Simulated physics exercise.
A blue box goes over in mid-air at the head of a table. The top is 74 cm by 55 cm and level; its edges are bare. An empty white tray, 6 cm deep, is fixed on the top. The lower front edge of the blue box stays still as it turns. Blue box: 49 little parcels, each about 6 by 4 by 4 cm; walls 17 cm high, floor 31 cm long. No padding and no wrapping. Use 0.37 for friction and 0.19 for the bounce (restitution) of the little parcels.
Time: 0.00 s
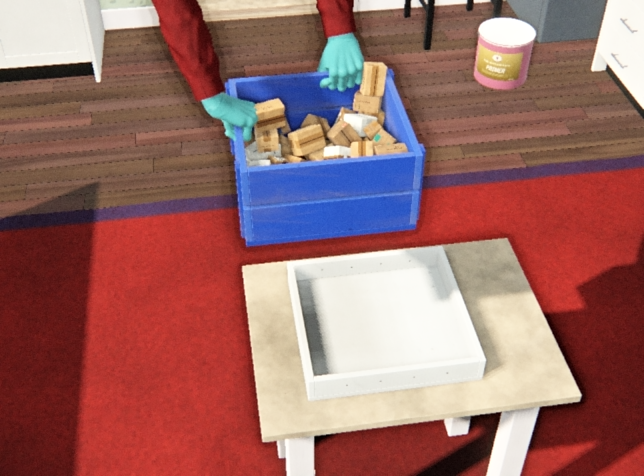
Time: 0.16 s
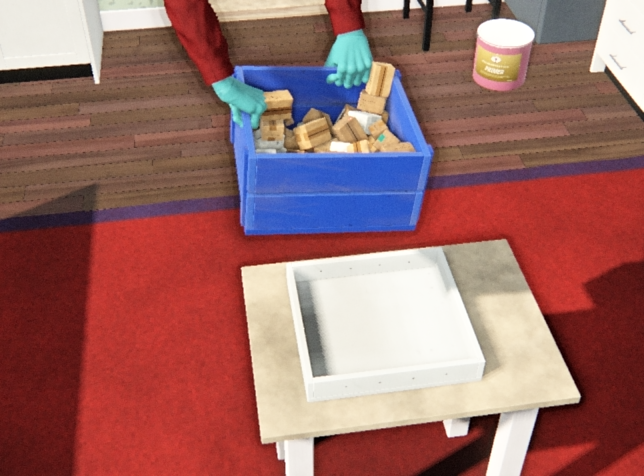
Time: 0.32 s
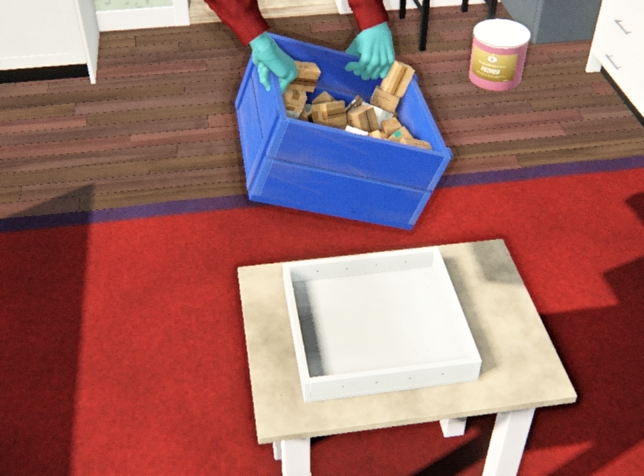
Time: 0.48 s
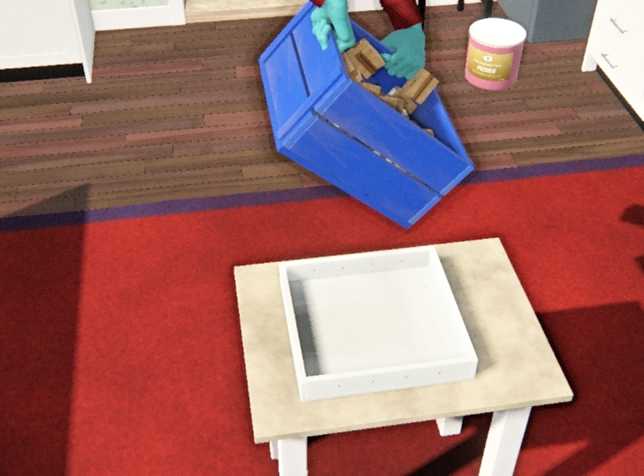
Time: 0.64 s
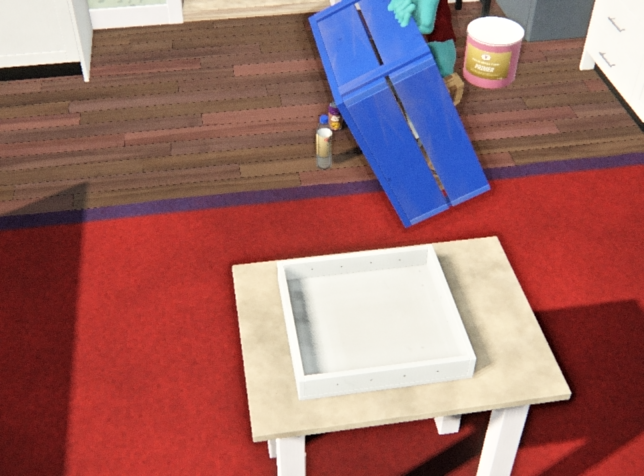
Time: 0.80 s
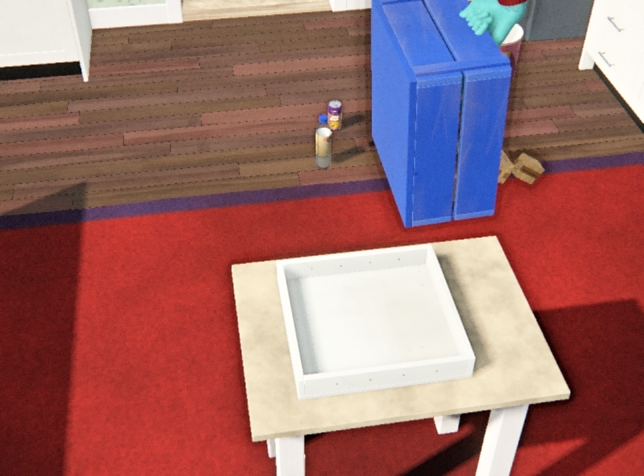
In a room with a dark wooden floor and a red carpet, seen from above, a shallow white tray rests on a pale-topped table near the front. Behind it, teal-gloved hands in red sleeves hold a blue box of small brown parcels, near a pink tub. The hands tilt the box rightward onto its side, revealing small containers behind and parcels at its right, while the camera shifts slightly.
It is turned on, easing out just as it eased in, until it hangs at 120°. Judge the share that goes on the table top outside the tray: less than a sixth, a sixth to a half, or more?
The count ends inside the sixth-to-half range.
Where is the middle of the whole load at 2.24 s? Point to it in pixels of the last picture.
Roughly at pixel (510, 459).
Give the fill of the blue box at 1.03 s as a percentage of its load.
Some 75 per cent.
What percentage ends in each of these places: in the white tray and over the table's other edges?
Around 0 per cent and 10 per cent, in that order.
After 1.03 s, tilt 112°; 37 still in the blue box, 1 over the right end of the table and 11 in the air.
After 1.32 s, tilt 120°; 10 still in the blue box, 21 on the table top outside the tray, 6 over the right end of the table and 12 in the air.
After 1.72 s, tilt 120°; 30 on the table top outside the tray and 19 over the right end of the table.
When it is over (at 2.24 s), 20 on the table top outside the tray, 25 over the right end of the table and 4 over the table's other edges. Asked share, 20 of 49, 41 per cent.
